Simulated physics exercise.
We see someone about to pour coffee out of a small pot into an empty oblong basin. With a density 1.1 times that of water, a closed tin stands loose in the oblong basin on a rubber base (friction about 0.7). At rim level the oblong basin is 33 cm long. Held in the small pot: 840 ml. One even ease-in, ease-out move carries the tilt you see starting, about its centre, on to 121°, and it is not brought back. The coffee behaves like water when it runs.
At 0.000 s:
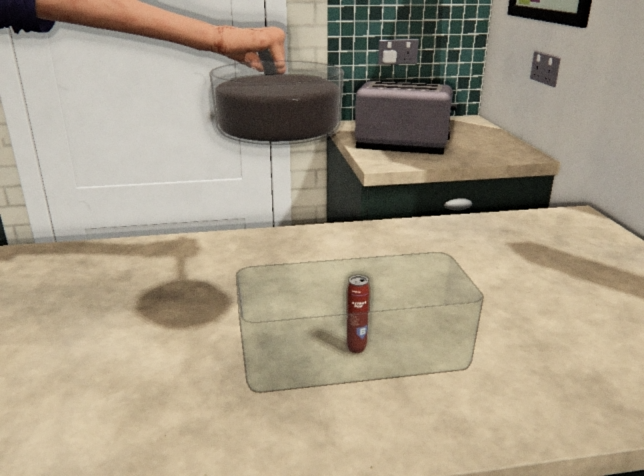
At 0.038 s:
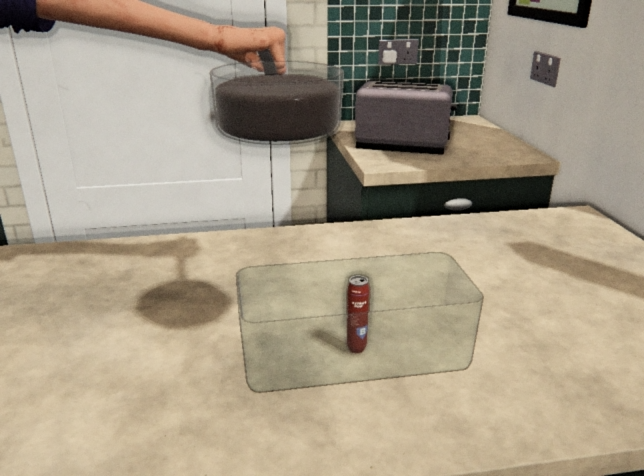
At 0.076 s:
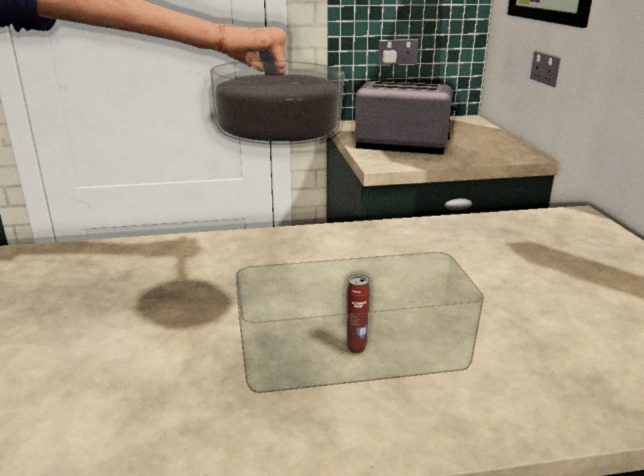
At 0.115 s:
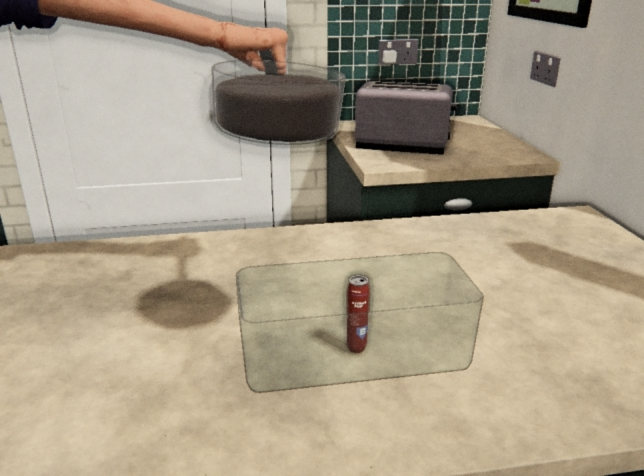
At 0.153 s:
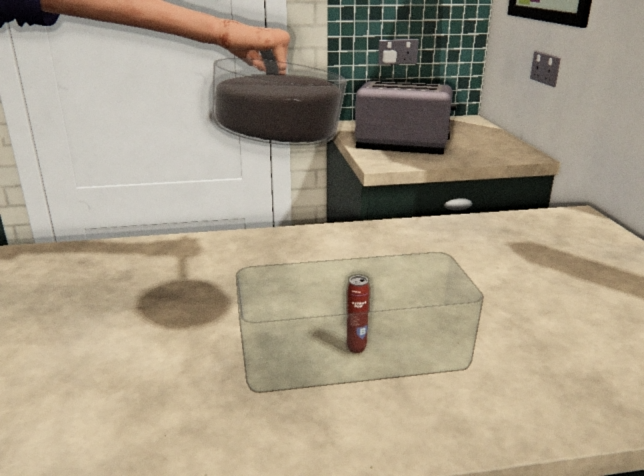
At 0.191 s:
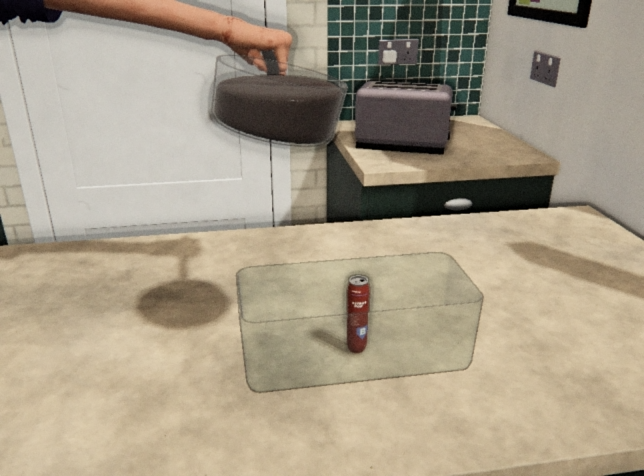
In a kitchen, a hand slowly tilting a small pot of dark liquid rightward above a clear basin holding a red tin.
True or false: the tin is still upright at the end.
True.
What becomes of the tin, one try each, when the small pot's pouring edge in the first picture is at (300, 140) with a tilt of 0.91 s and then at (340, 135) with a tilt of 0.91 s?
The tin overturns the first time and stays vertical the second time.
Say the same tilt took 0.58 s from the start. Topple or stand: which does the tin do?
Then the tin does not tip.
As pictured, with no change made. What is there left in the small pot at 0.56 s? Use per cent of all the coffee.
Some 38 per cent.
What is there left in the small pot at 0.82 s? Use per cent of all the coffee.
I'd say some 3 per cent remains.
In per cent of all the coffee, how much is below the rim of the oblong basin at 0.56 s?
I reckon close to 5 percent of it.
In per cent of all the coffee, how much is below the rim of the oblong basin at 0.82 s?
Around 80 per cent of the whole.
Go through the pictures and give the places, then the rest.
Tilt 0°; pouring edge (341, 71); surface from (214, 88) to (338, 84); the oblong basin's rim runs from (238, 295) to (466, 276); the tin's top is at (359, 284), in the first picture.
Tilt 1°; pouring edge (341, 72); surface from (214, 88) to (338, 84), in the second picture.
Tilt 2°; pouring edge (342, 73); surface from (215, 87) to (338, 84), in the third picture.
Tilt 5°; pouring edge (343, 76); surface from (215, 87) to (338, 86), in the fourth picture.
Tilt 8°; pouring edge (344, 81); surface from (215, 86) to (339, 86), in the fifth picture.
Tilt 13°; pouring edge (345, 86); surface from (215, 85) to (341, 87), in the sixth picture.
By 0.56 s the tilt is 81° and 38 per cent is still to pour; the tin stands where it began.
By 0.82 s the tilt is 118° and 3 per cent is still to pour; the tin stands where it began.
By 1.11 s the tilt is 121° and 0 per cent is still to pour; the tin stands where it began.
By 1.41 s the tilt is 121° and 0 per cent is still to pour; the tin stands where it began.
At rest the tin stands where it began.
